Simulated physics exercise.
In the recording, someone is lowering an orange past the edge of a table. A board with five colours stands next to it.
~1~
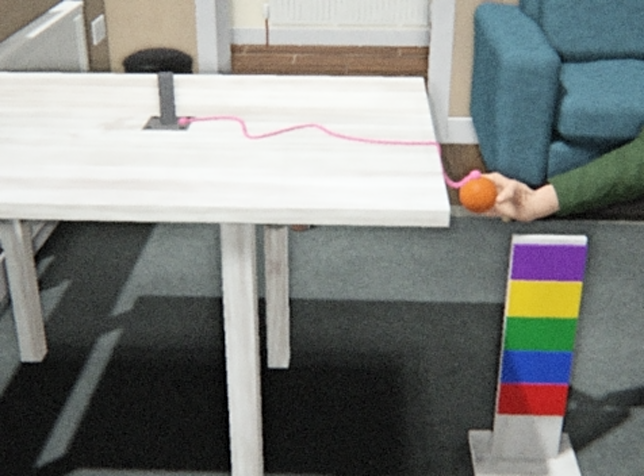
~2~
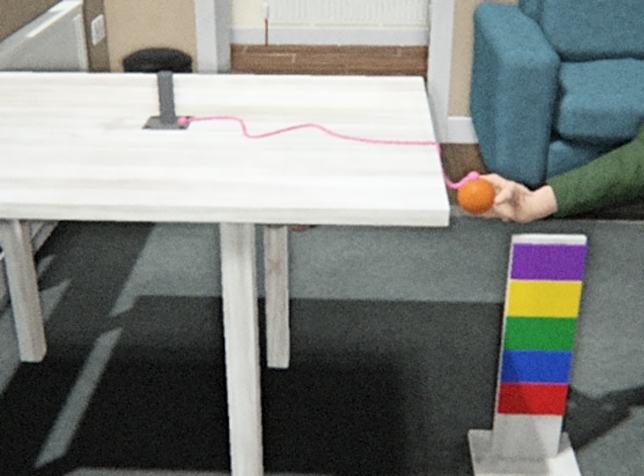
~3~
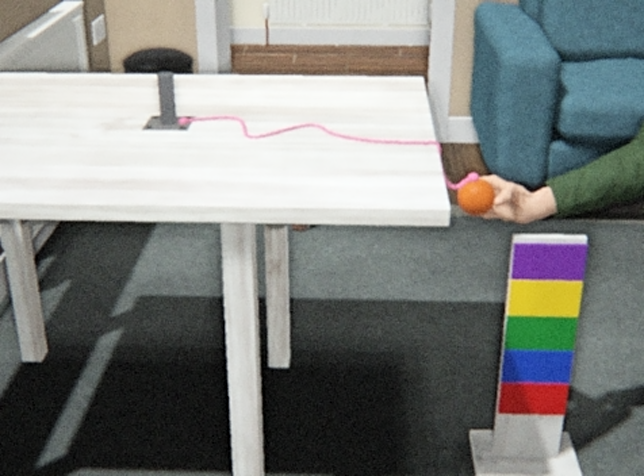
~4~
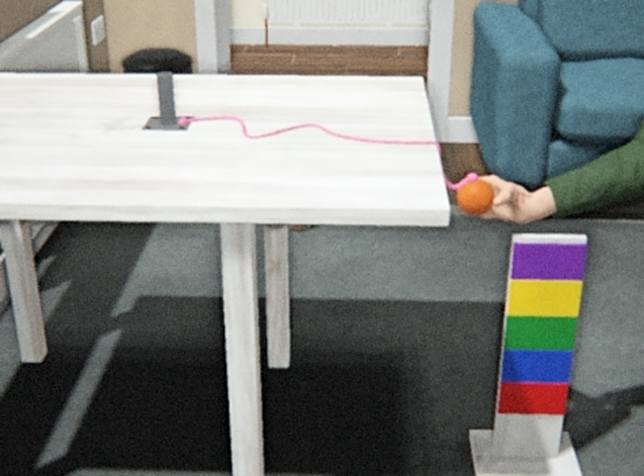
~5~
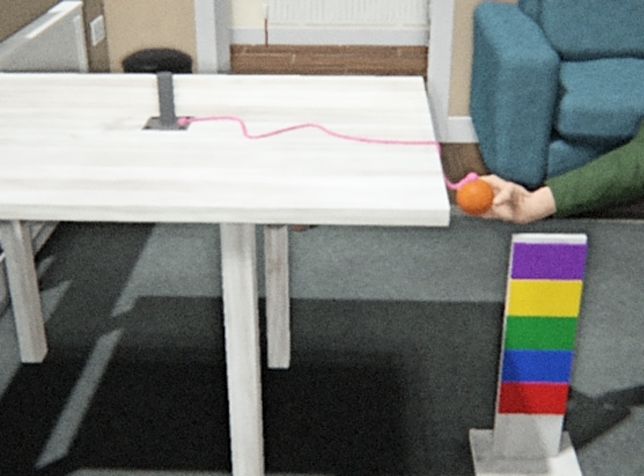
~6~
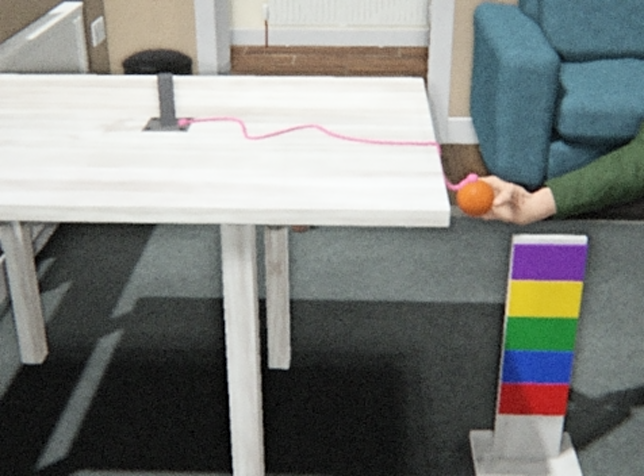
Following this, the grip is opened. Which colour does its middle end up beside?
Yellow.
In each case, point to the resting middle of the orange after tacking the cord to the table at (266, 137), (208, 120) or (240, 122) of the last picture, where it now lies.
Roughly (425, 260), (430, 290) and (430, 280), in that order.
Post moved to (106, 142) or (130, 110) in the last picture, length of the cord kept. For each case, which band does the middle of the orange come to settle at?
Purple; purple.
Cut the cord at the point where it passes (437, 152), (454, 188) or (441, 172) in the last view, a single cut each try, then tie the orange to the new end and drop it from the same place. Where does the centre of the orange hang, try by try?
Try by try, around (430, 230), (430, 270) and (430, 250).
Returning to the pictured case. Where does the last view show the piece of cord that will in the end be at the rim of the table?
It's the piece you see at (359, 141).
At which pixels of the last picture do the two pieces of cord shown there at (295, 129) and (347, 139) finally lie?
The first lands at (350, 131), while the second lands at (423, 135).
Soon after, orange near (399, 289); level with yellow.
Then, orange near (445, 291); level with yellow.
At rest, orange near (432, 292); level with yellow. Its middle rests at the yellow band.
